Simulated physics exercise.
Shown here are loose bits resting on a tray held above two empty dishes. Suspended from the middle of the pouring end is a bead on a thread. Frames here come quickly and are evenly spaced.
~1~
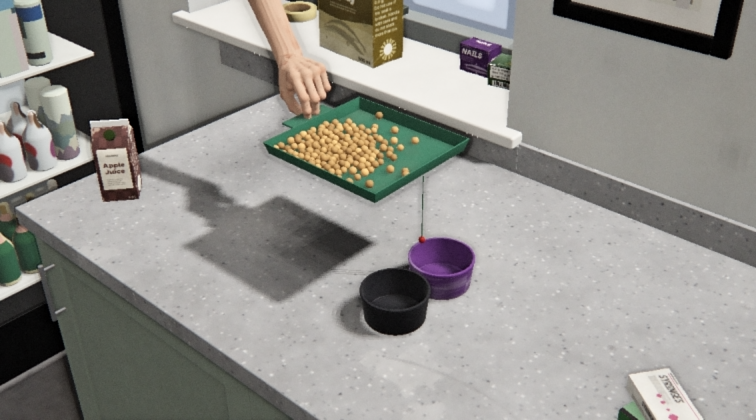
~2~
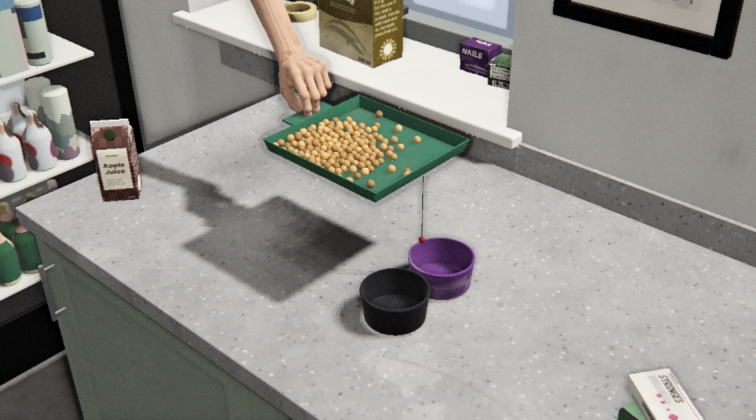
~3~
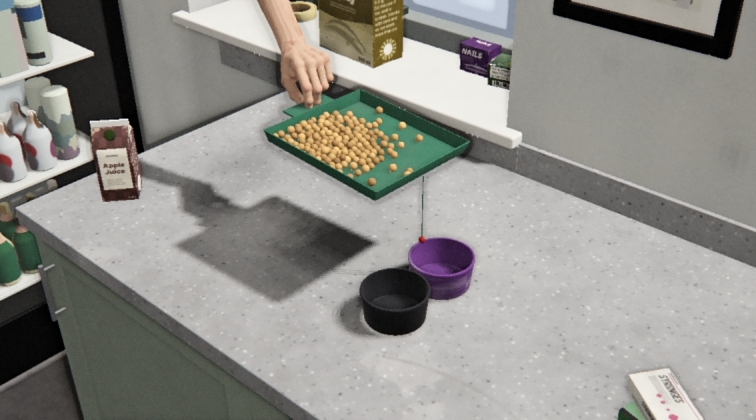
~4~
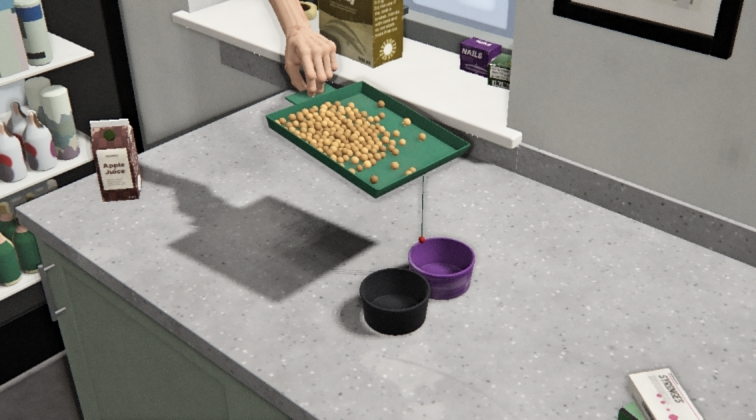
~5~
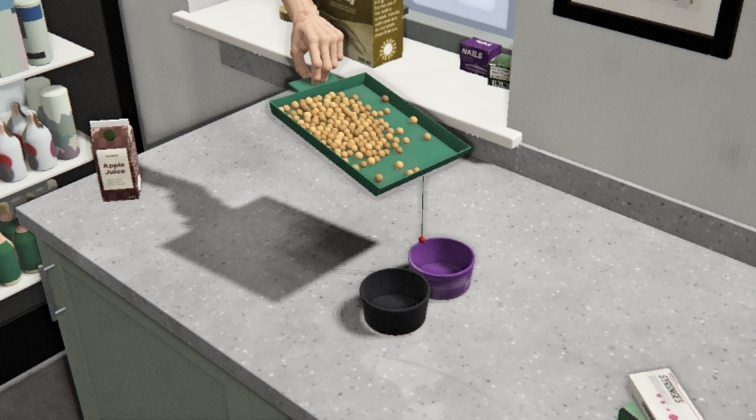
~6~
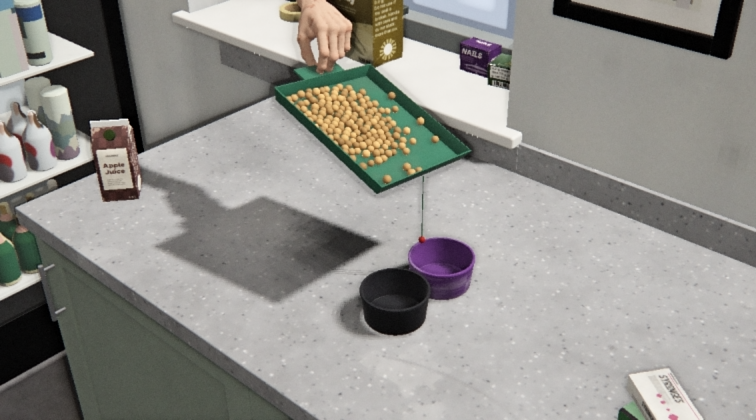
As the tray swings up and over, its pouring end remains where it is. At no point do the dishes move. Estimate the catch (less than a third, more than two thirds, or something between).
The way it goes, the dishes gather fewer than one piece in three.
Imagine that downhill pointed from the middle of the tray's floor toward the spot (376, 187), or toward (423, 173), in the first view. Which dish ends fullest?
Case 1 - the one at left; case 2 - the one at right.
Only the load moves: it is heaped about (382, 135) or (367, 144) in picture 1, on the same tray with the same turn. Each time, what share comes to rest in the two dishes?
Respectively 20 and 10 per cent.
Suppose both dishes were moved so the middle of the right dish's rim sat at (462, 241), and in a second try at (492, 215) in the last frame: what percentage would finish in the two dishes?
Roughly 50% on the first try and 60% on the second.
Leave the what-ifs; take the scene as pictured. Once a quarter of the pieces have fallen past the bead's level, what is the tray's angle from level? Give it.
70°, roughly.
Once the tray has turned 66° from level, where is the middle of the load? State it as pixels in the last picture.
Roughly at (455, 165).
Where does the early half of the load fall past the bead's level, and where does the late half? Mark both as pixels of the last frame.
The opening part goes through (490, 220); what follows goes through (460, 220).
Just after the last frame, tray tipped steeply; roughly two thirds on the tray; just a few in the right dish; about a tenth outside both; roughly a quarter in the air.
A moment on, tray tipped past a quarter turn; about a tenth on the tray; about a tenth in the right dish; roughly two thirds outside both; roughly a quarter in the air.
Further on, tray tipped past a quarter turn; about a tenth in the right dish; the larger part outside both.
When it is over, tray tipped past a quarter turn; not one in the left dish; about a tenth in the right dish; the larger part outside both.
